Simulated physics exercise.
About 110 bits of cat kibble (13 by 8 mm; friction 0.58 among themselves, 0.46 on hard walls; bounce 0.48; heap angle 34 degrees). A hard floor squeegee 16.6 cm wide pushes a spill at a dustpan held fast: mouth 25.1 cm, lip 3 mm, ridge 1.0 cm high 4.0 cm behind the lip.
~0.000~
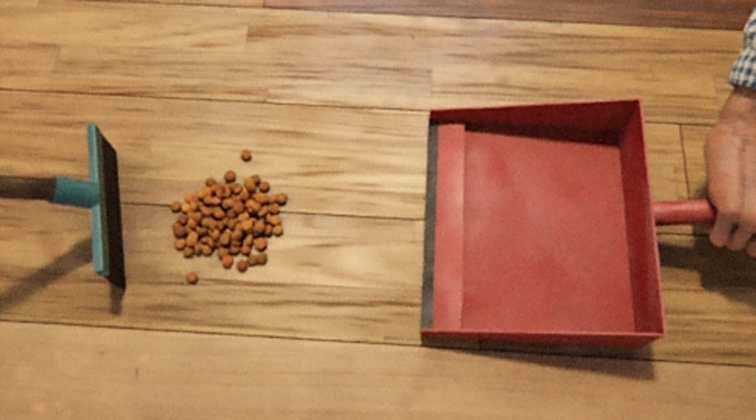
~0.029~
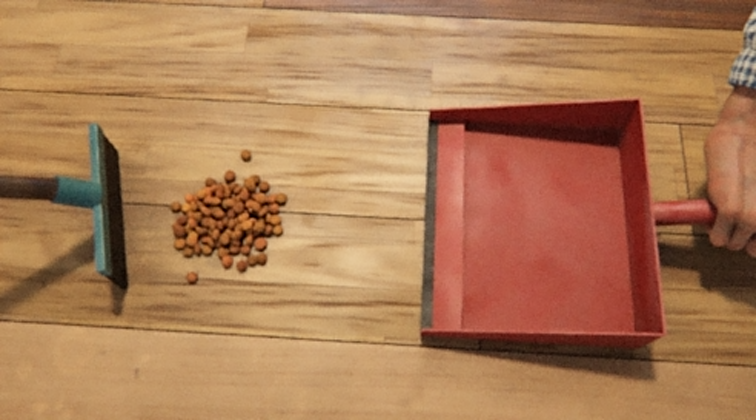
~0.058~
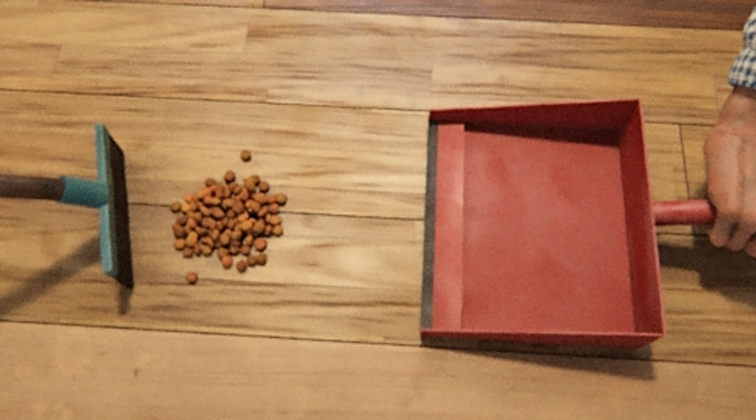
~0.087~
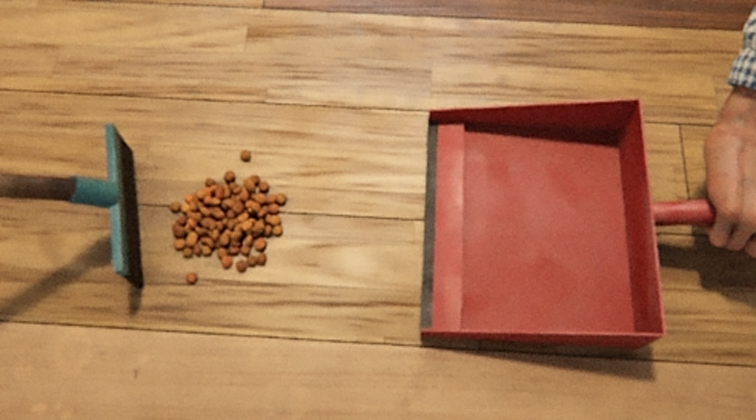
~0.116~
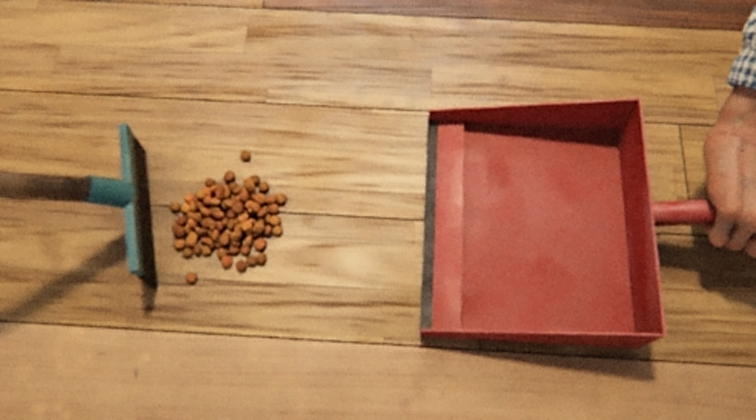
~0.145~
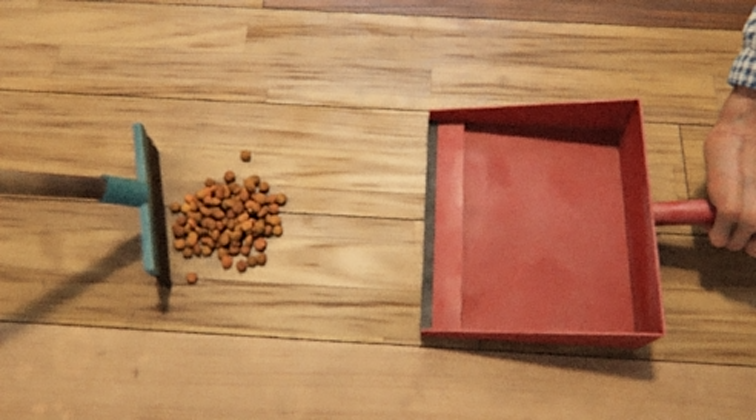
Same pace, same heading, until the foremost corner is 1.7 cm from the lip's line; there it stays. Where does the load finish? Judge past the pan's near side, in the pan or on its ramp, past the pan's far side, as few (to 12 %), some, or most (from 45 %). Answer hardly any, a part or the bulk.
Past the pan's near side: Hardly any; in the pan or on its ramp: A part; past the pan's far side: Hardly any.
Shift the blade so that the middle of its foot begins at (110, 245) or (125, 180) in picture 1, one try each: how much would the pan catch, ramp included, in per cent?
Some 5 and 25 per cent.
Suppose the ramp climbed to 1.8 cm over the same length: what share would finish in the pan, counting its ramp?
In that case some 20 per cent.
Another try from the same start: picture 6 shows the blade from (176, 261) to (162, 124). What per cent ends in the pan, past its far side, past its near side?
Pan 25, far 10, near 0.
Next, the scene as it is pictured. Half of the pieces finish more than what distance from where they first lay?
Roughly 22 cm.
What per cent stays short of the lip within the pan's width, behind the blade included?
About 80 per cent.
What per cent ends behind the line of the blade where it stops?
Roughly 5 per cent.
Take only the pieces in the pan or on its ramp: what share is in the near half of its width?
About 60 per cent.
Then, at 0.39 s, middle of the blade 16 cm from the lip; 0 % over the lip, far side 0 %, near side 0 %.
After 0.55 s, middle of the blade 8 cm from the lip; 0 % over the lip, far side 0 %, near side 0 %.
Then, at 0.83 s, middle of the blade 4 cm from the lip; 20 % over the lip, far side 0 %, near side 0 %.
By 1.3 s all is still; near side 0 %, pan 20 %, far side 0 %, in front of the lip or behind the blade 80 %.
